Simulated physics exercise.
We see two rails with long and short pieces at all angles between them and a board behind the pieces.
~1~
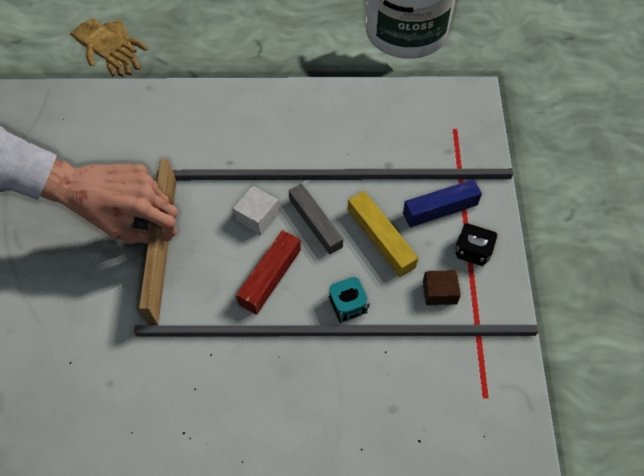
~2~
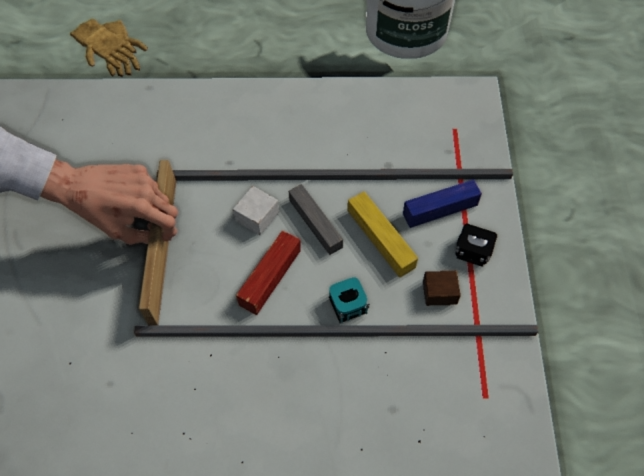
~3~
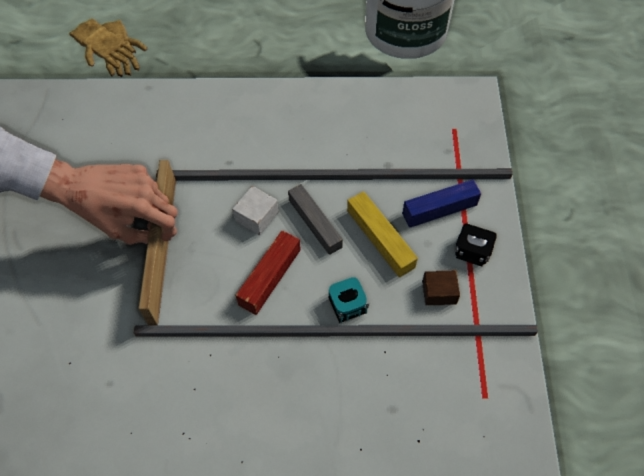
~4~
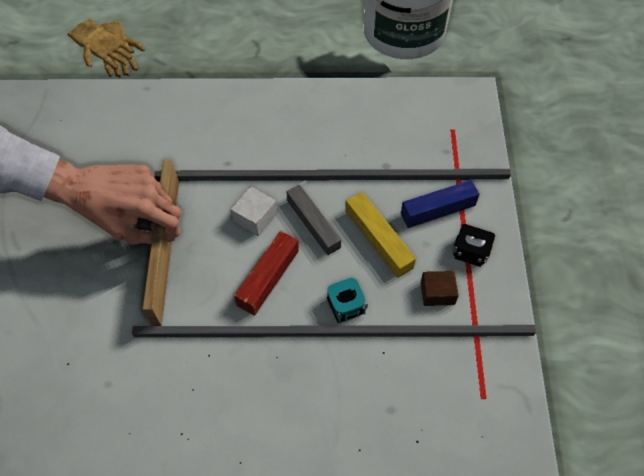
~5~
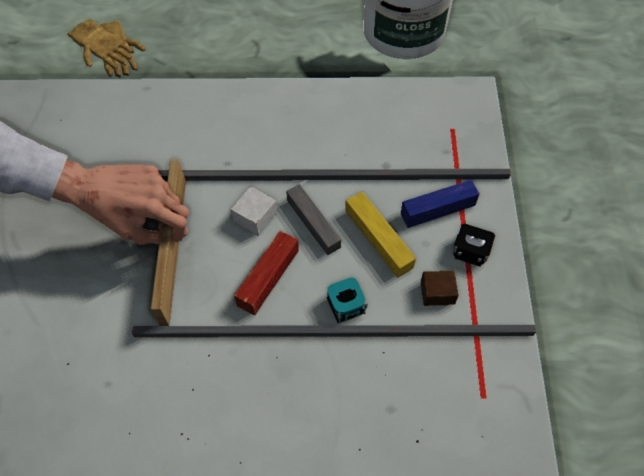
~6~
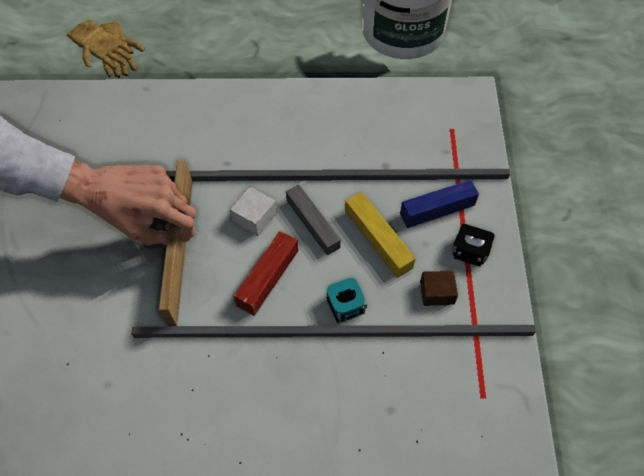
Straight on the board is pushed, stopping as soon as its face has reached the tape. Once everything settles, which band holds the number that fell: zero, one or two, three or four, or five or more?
The push is going to knock off a trio or a quartet.
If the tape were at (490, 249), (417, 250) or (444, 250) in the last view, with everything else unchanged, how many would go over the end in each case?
Tallies in the order asked: 6, 0, 1.
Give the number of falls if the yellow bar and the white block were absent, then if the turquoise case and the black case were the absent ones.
First 3, then 1.
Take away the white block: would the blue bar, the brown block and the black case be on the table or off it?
Well, the blue bar topples off, the brown block topples off and the black case topples off.
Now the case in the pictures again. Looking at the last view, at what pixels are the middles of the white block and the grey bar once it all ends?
The white block comes to rest close to (478, 203), while the grey bar rests close to (507, 216).
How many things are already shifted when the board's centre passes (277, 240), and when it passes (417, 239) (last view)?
So far 3, and 8 at the second.
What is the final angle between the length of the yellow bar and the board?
Roughly 20 degrees.
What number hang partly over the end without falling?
The total here is 2.
Early on, none off yet; black case at rest near (473, 246); blue bar at rest near (439, 204); brown block at rest near (439, 288).
A while later, none off yet; black case at rest near (473, 246); blue bar travelled a little near (483, 202); brown block travelled a little near (452, 289).
Finally, the number that fall off is three or four; lost, brown block, blue bar and black case.
